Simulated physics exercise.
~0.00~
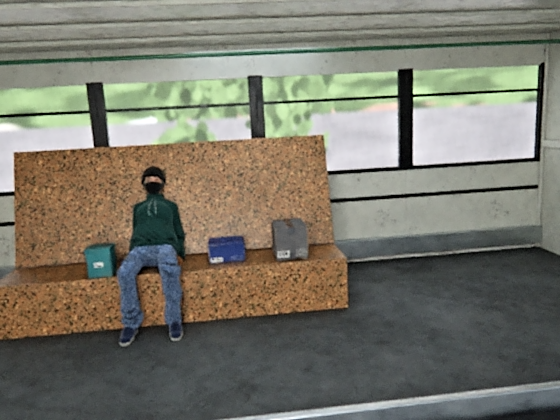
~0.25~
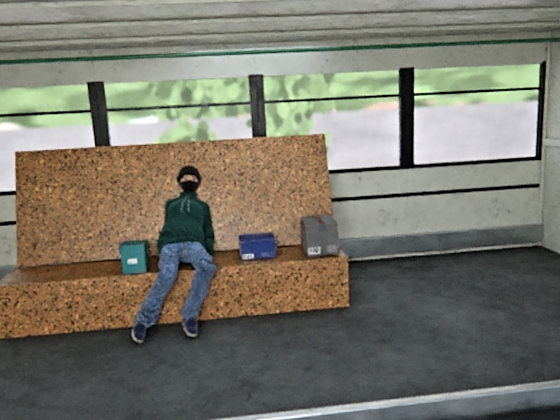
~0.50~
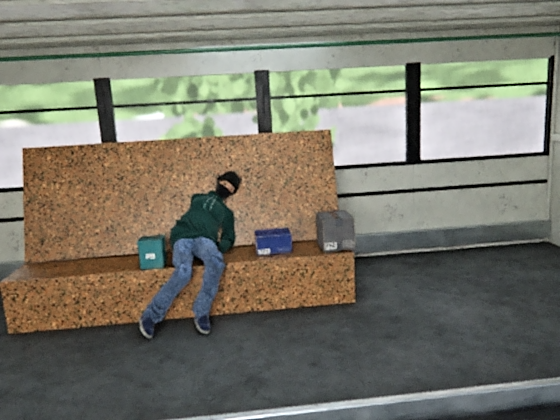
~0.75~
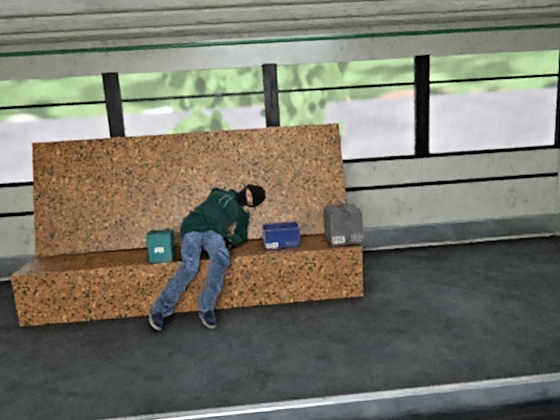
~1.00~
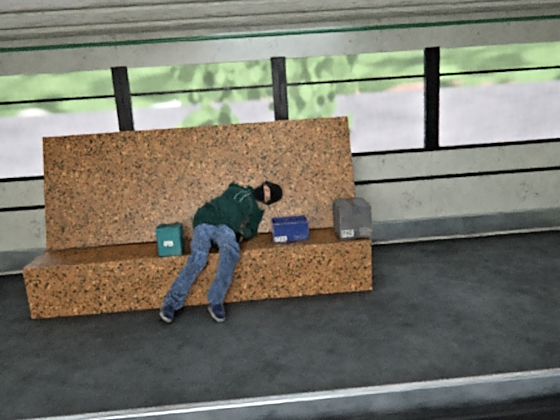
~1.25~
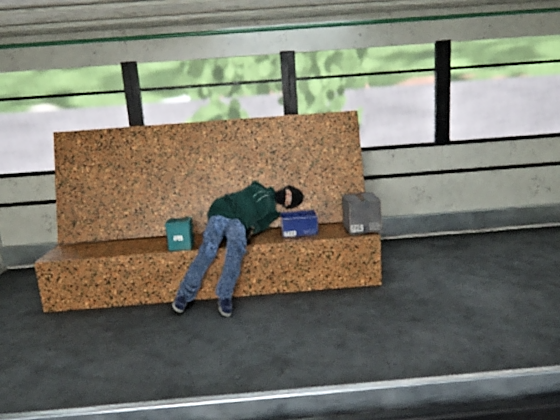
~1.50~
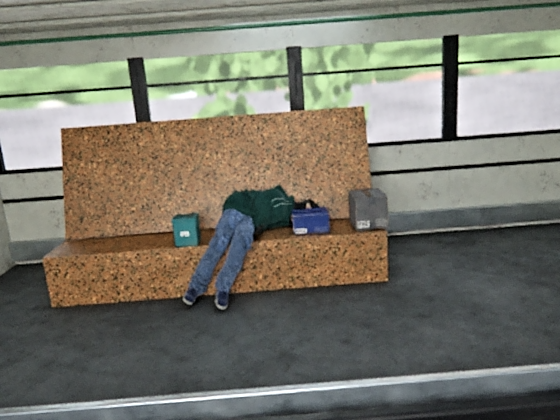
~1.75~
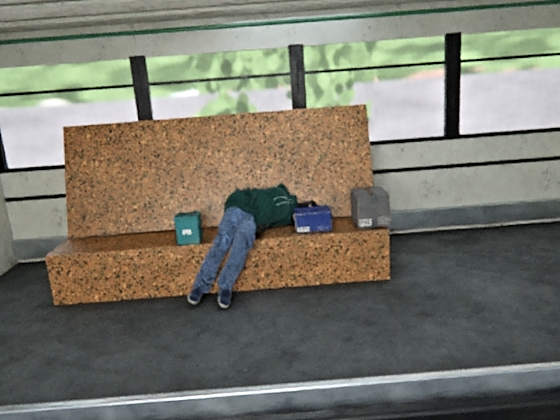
A person in a green top and dark cap, seated on a speckled orange bench between a teal box and a blue one, slowly slumped sideways to the right and ended face-down against the blue box, while the boxes and grey bag stayed on the seat.
